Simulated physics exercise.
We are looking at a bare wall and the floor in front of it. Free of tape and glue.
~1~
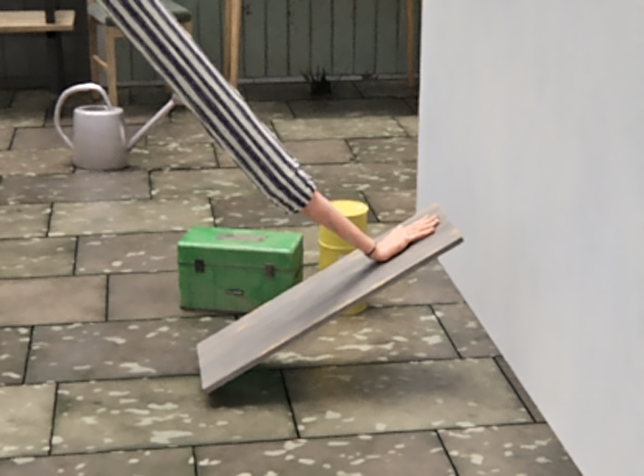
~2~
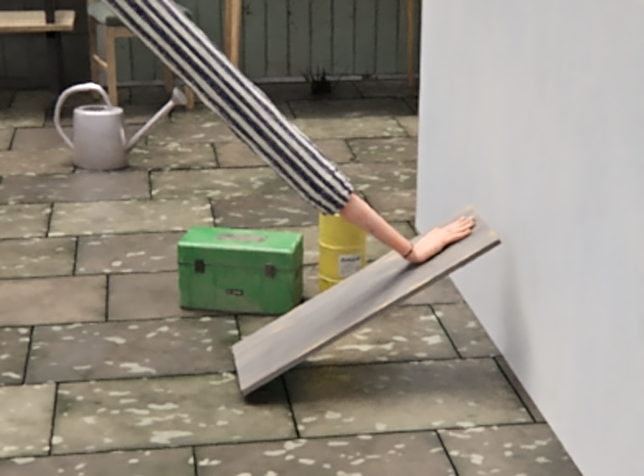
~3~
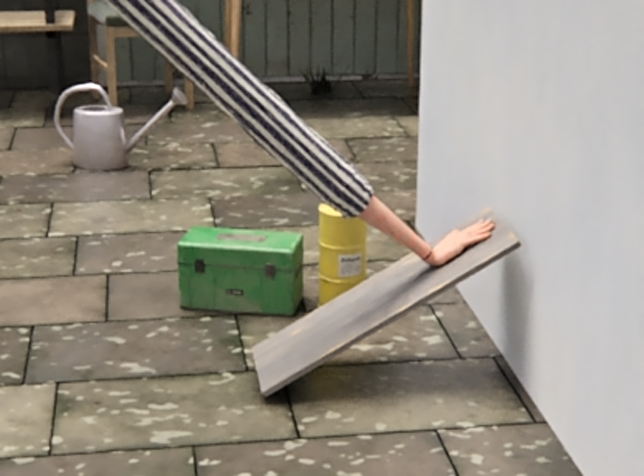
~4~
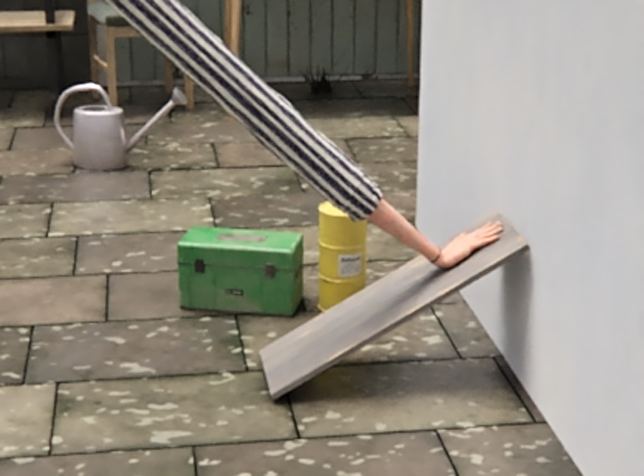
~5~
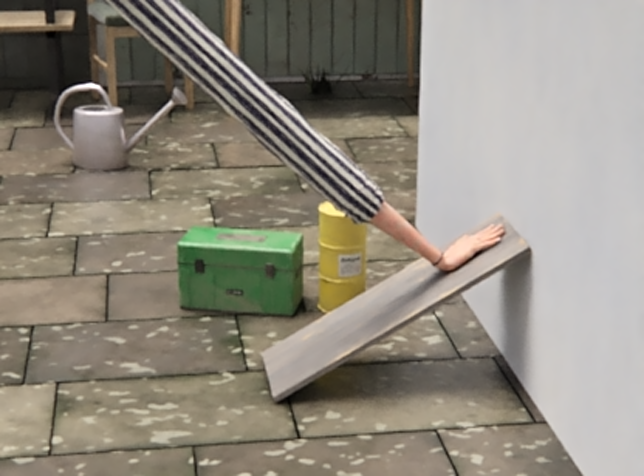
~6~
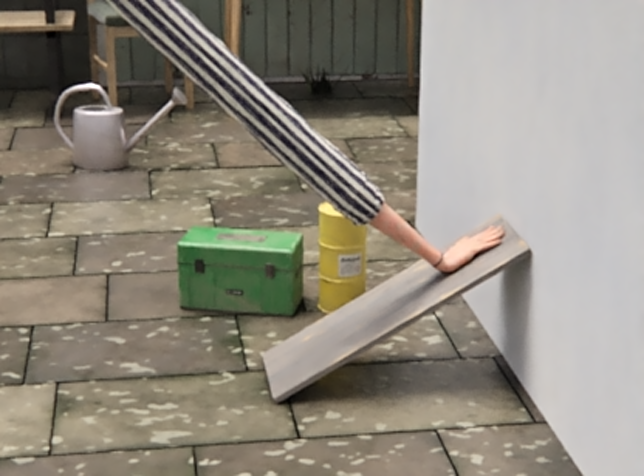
The clip opens on a paved floor beside a bare wall, where a hand in a striped sleeve holds a tilted grey board near a green toolbox and a yellow drum. The hand moves the board rightward until its upper end leans on the wall, then stays pressed on it, nearly motionless.
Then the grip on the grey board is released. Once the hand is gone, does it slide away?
Loses its footing.
Then, 0.30 s later than the last frame, grey board sunk by 6° near (385, 318).
Then, 0.40 s later than the last frame, grey board sunk by 16° near (377, 339).
Then, 0.50 s later than the last frame, grey board sunk by 30° near (368, 373).
When it is over, moved from the start, grey board; the other 2 as before. End places, in pixels of the last picture, grey board near (368, 372). The board slides down.
